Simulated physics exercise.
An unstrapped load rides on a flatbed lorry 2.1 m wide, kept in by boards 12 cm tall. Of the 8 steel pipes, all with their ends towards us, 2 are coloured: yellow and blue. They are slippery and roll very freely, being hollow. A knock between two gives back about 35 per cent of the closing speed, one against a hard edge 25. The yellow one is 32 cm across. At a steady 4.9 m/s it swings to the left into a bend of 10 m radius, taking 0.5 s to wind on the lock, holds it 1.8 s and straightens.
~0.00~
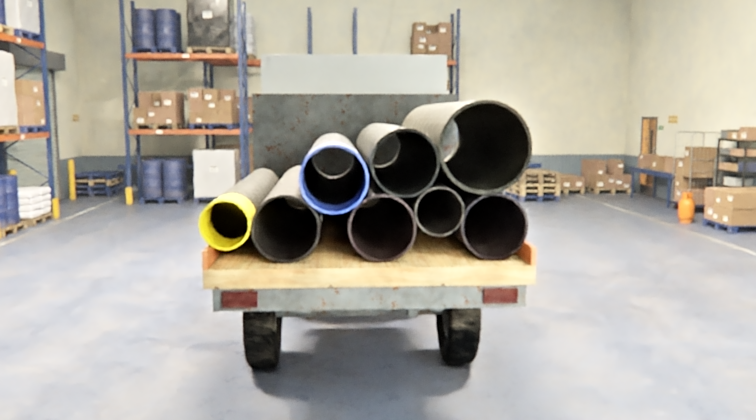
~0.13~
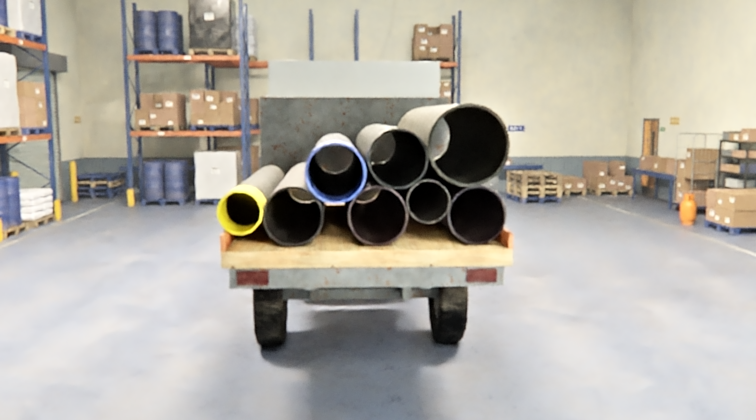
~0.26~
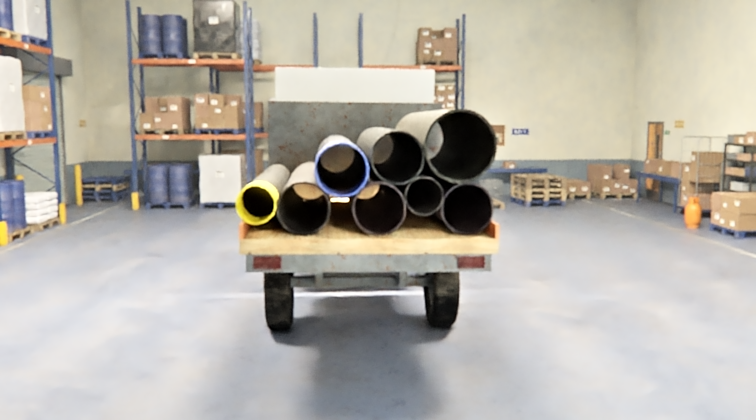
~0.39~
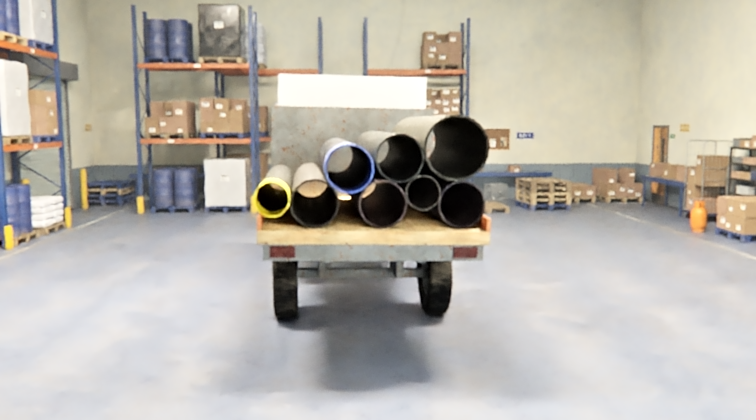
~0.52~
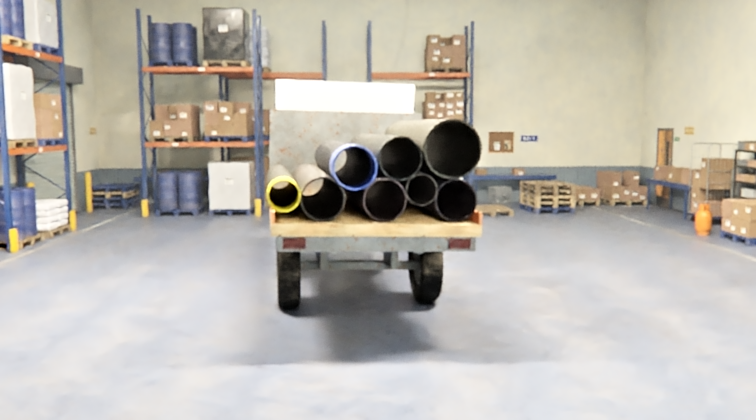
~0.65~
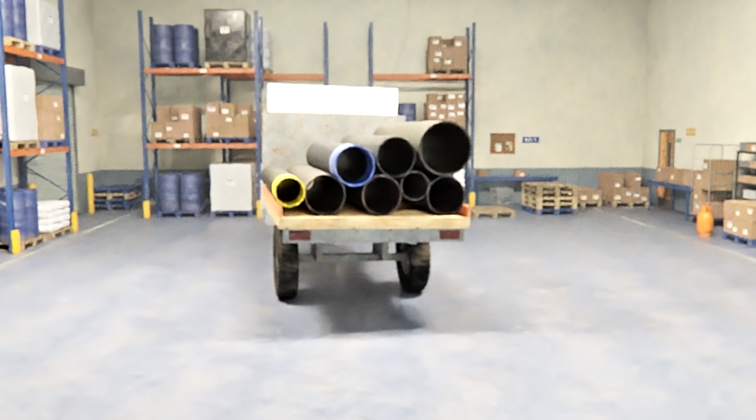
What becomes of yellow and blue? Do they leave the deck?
The yellow pipe stays aboard, the blue is still aboard.
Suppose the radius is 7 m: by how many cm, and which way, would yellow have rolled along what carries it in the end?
Some 0 cm rightwards.
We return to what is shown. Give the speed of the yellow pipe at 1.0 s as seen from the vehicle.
Roughly 0.0 m/s.
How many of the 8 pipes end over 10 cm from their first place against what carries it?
The count is 1.
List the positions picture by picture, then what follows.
Yellow (225, 225), blue (334, 180); 4 of the 8 make up the bottom layer, in the first picture.
Yellow (240, 213), blue (336, 173); the deck is level, in the second picture.
Yellow (256, 205), blue (342, 170); the deck is a shade lower on the right, in the third picture.
Yellow (272, 200), blue (350, 169); the deck slopes 1° down to the right, in the fourth picture.
Yellow (284, 196), blue (355, 168); the deck slopes 2° down to the right, in the fifth picture.
Yellow (290, 192), blue (355, 166); the deck slopes 2° down to the right, in the sixth picture.
By 1.0 s, yellow is on the deck, 10 cm from the left edge; blue is up on others, 80 cm from the left edge; 0 gone from the deck.
Finally (2.8 s), yellow is on the deck, 10 cm from the left edge; blue is up on others, 80 cm from the left edge; 1 gone from the deck.
